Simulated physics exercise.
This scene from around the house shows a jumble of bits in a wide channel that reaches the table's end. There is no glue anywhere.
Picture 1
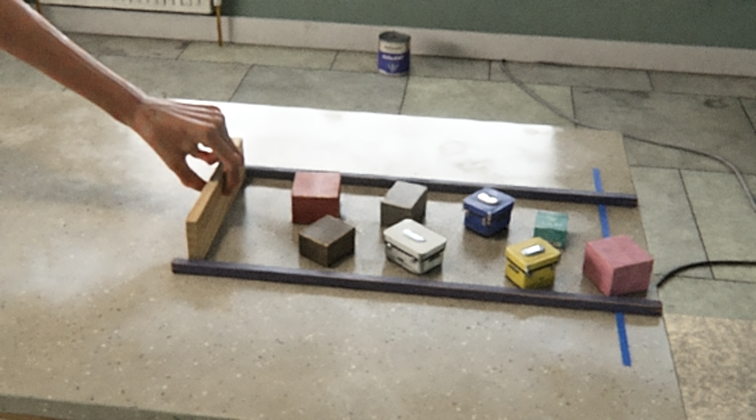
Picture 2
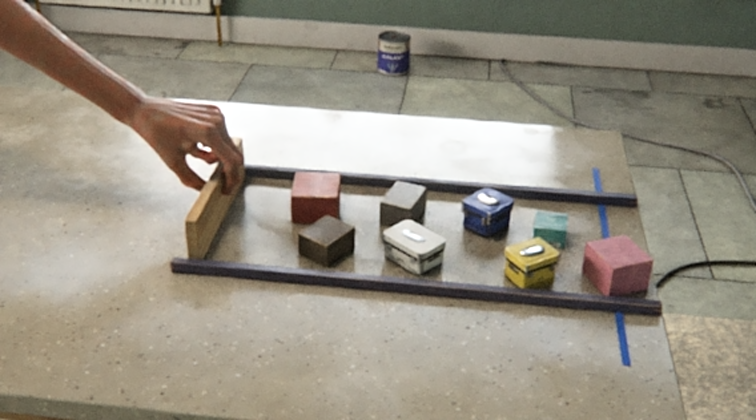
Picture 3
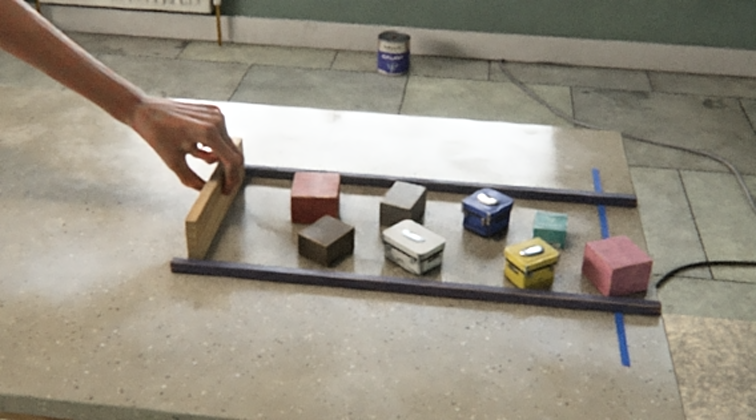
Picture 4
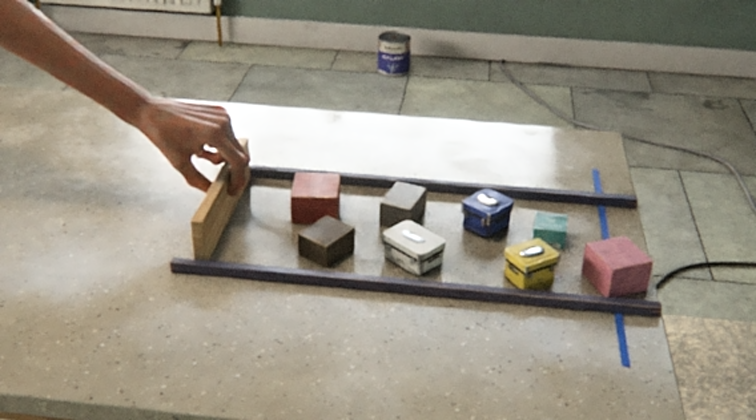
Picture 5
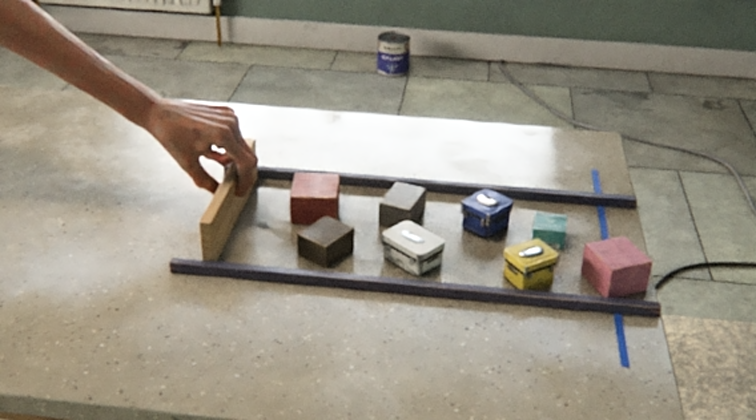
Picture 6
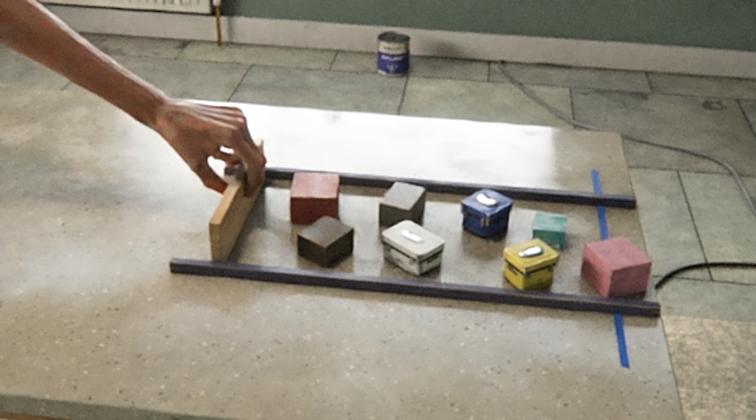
In the video, a hand holds a wooden board upright between two dark rails on a table, then slides it slightly to the right toward colored blocks and small cases, which stay still near a strip of blue tape.
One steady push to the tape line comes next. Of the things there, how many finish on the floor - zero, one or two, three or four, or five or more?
Five or more finish on the floor.
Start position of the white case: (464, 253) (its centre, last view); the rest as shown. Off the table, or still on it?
It goes down.
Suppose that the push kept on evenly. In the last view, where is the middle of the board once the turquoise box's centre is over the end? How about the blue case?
The turquoise box puts it at (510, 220), the blue case at (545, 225).
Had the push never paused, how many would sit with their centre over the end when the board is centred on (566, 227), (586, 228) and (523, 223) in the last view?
Middles past end - pos 1: 3, pos 2: 4, pos 3: 1.
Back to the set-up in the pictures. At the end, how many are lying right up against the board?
That makes 3.
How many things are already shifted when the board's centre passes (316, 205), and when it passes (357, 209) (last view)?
By then 2, and later 4.
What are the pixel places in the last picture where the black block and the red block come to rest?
The black block finishes at (631, 263); the red block finishes at (631, 225).
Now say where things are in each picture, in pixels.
Pink block (617, 265); turquoise box (551, 229); yellow case (531, 264); board (218, 197); tape (609, 251), in the first picture.
Turquoise box (550, 229); black block (327, 241), in the second picture.
Yellow case (530, 265); white case (414, 248), in the third picture.
Pink block (616, 267); grey block (403, 206), in the fourth picture.
Turquoise box (549, 230); board (231, 198), in the fifth picture.
Pink block (616, 267); turquoise box (549, 230); yellow case (529, 266); board (240, 199); tape (608, 252), in the sixth picture.
Soon after, none off yet; pink block at rest near (616, 267); turquoise box at rest near (549, 230); yellow case at rest near (529, 266).
After that, none off yet; pink block at rest near (617, 268); turquoise box displaced well along near (623, 236); yellow case displaced about its own width near (576, 275).
In the end, the number that fall off is five or more; gone, grey block, white case, blue case, turquoise box and pink block.
